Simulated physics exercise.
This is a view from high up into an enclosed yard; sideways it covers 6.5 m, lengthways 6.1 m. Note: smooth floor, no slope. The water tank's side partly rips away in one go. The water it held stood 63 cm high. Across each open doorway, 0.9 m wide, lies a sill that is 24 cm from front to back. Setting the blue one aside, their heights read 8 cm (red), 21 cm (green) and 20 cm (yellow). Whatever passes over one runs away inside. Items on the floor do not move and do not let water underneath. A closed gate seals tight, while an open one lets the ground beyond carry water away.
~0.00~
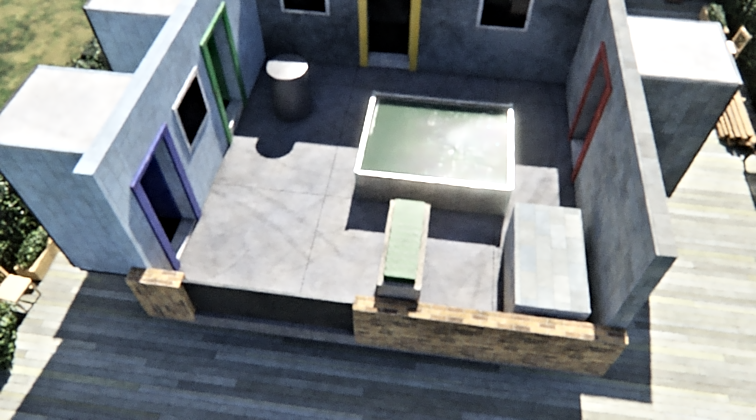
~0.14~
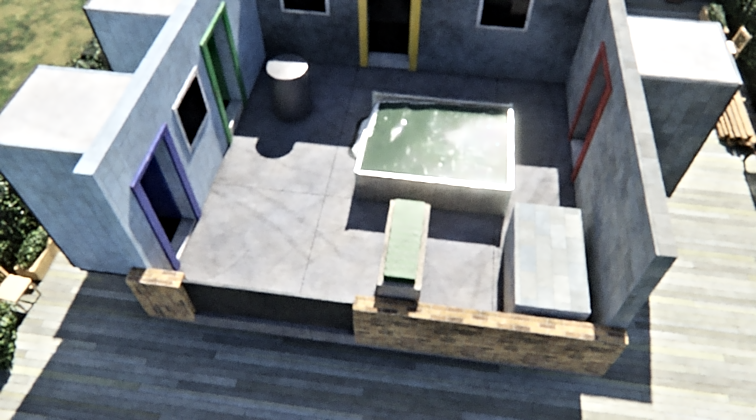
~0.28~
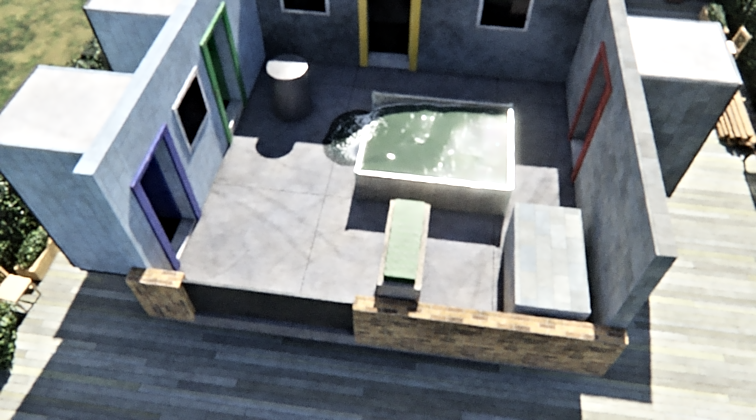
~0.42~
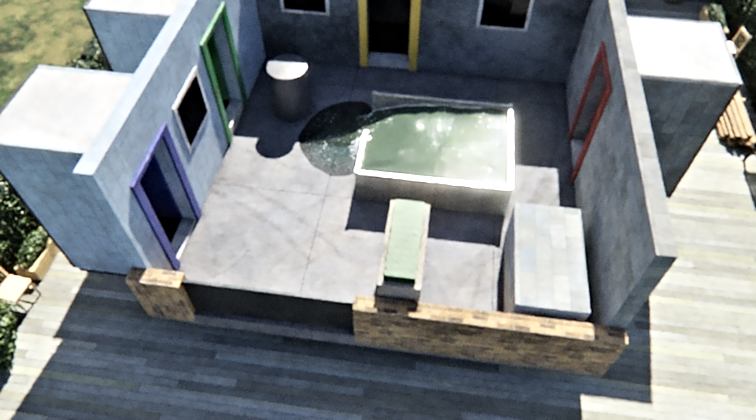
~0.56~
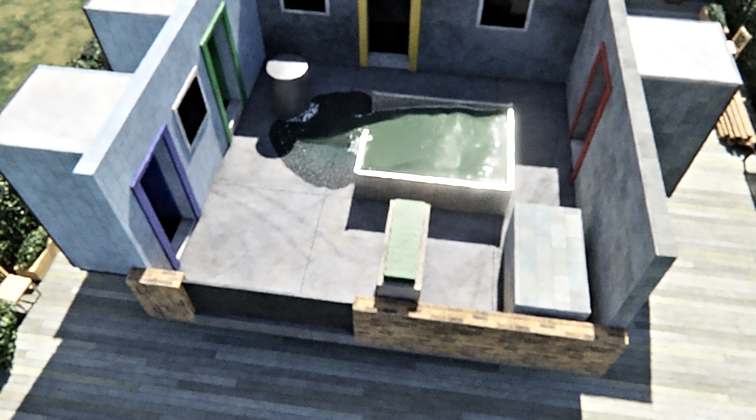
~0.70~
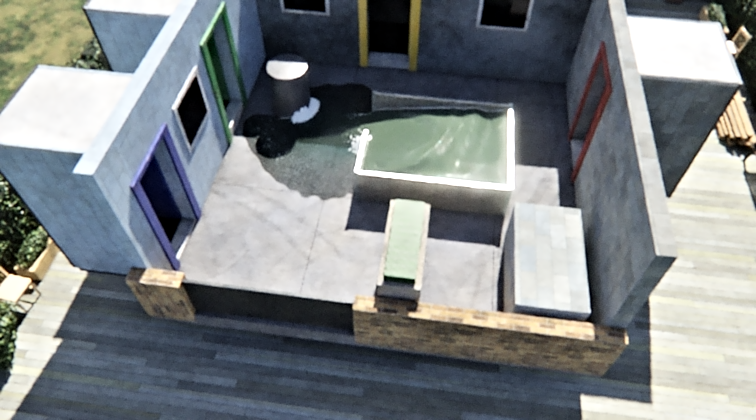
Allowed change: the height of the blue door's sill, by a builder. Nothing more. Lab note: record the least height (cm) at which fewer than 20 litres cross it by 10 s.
Least height: 10 cm.
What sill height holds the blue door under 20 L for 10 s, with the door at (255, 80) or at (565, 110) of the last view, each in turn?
17 and 8.0 cm.
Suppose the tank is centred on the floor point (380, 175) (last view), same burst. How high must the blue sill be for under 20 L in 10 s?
Roughly 10.5 centimetres.
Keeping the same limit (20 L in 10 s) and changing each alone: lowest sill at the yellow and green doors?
You'd want about 6.5 centimetres at yellow and about 24 centimetres at green.
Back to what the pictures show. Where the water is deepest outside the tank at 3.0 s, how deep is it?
I'd estimate roughly 30 cm.
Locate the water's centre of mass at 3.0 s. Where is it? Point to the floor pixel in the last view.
(362, 152) or so.
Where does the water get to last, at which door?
Last in order comes the red door.
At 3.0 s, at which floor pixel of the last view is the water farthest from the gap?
Lab note: Front tip approx. (166, 297).
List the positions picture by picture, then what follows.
The first frame shows the water tank at (437, 140) is whole and still, 63 cm deep; the blue door at (171, 205) is dry.
In the second frame, water pours out at (372, 130) and has run 0.3 m, to (354, 155); about 9 cm deep outside, 63 cm at the back.
In the third frame, the gap is at (372, 132), the front 0.8 m out at (327, 145); the back of the water tank holds 63 cm.
In the fourth frame, the front is at (304, 140), 1.3 m from the gap at (372, 132); 1.8 m2 of floor is wet, 63 cm left at the back.
In the fifth frame, water pours out at (372, 132) and has run 1.9 m, to (274, 135); about 6 cm deep outside, 63 cm at the back.
In the sixth frame, the gap is at (372, 132), the front 2.4 m out at (247, 132); the back of the water tank holds 63 cm; 2.1 m in a straight line remain to the blue door at (171, 205).
After 1.4 s water covers 25 % of the floor, deepest (41 cm) near (314, 117); it has not reached the blue door.
After 3.0 s water covers 40 % of the floor, deepest (30 cm) near (305, 64); 8 cm at the blue door, 0 litres in over its 7 cm sill.
After 10.0 s water covers 95 % of the floor, deepest (14 cm) near (166, 297); 11 cm at the blue door, 44 litres in over its 7 cm sill.
At the blue door as built, the water arrived by 1.9 s and peaked near 12 cm at 9.6 s.
Run again over the same 10 s with other heights there, 27 litres in over 9 cm, 9 litres over 12 cm. The limit of 20 litres is kept from about 10 cm up.
